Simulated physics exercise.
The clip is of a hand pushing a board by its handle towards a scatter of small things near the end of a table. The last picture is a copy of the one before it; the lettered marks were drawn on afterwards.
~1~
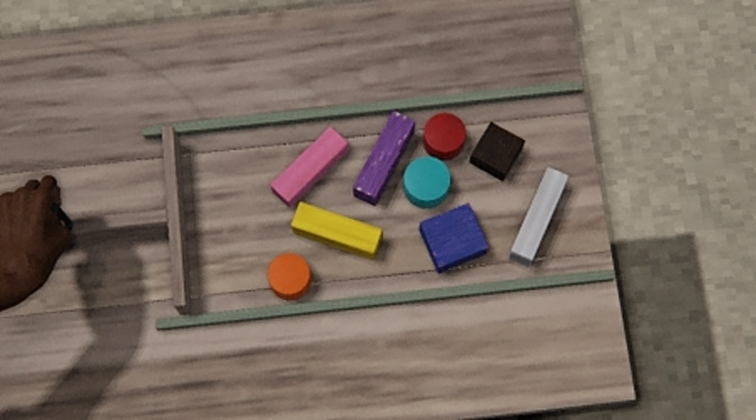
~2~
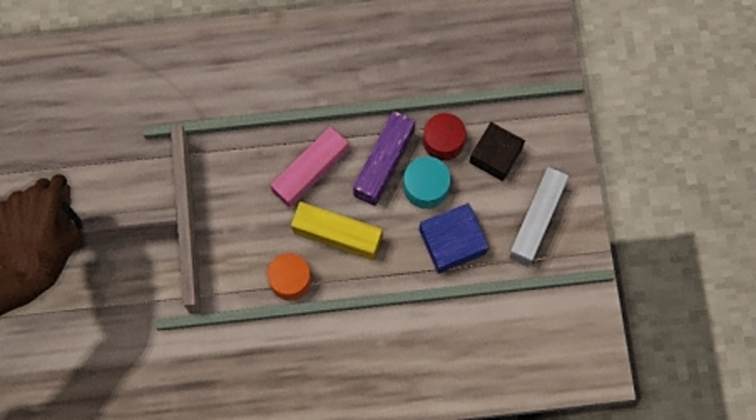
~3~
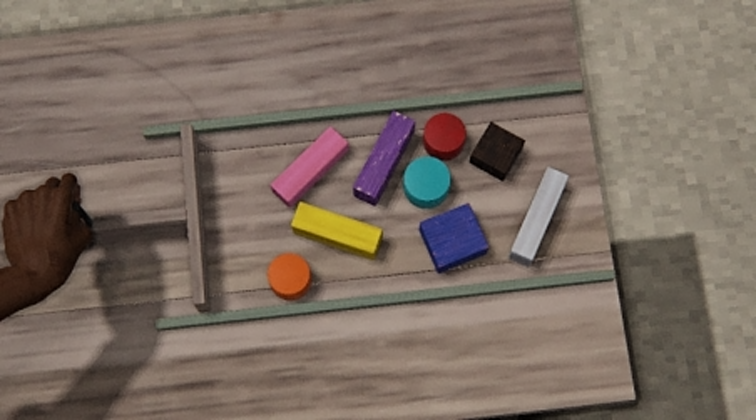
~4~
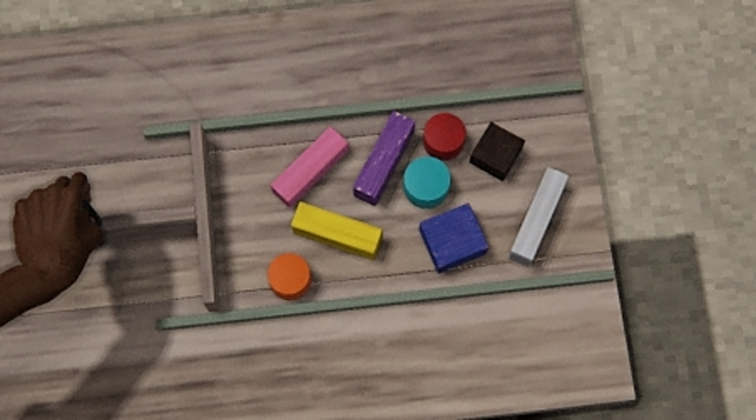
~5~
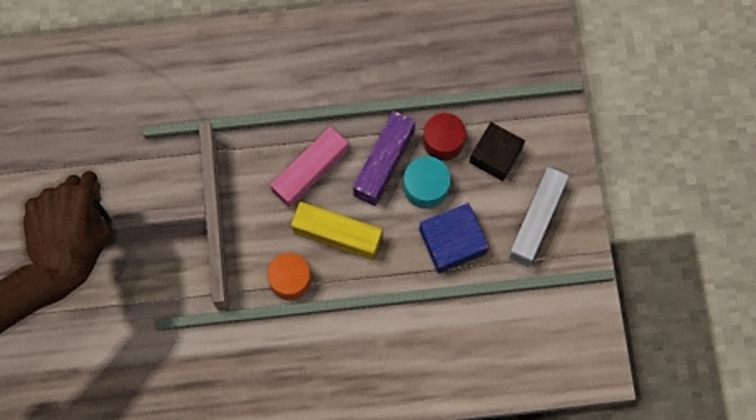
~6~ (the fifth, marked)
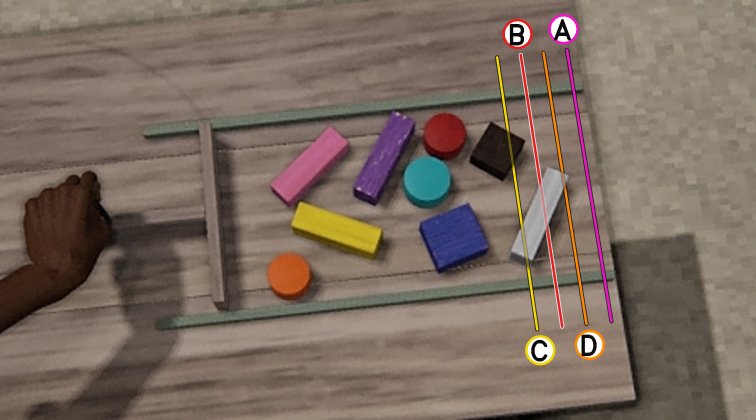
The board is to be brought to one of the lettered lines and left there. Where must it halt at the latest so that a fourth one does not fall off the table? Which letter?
It can go as far as C.
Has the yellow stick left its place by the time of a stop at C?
By then, yes.
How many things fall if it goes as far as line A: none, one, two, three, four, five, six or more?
In all, six or more.
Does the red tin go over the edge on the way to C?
By then, no.
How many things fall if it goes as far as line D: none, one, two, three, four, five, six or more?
By then, six or more.
On the marked copy, A at (589, 181); B at (541, 187); C at (517, 189); D at (564, 184).
With C. Early on, board (321, 198); orange tin (356, 270); pink stick (340, 163).
Further on, board (430, 187); white stick (572, 217); black block (538, 142).
At the end, board (515, 177); white stick over the edge; black block over the edge; three fallen.
As for the rest, A drops nine; B drops five; D drops seven.
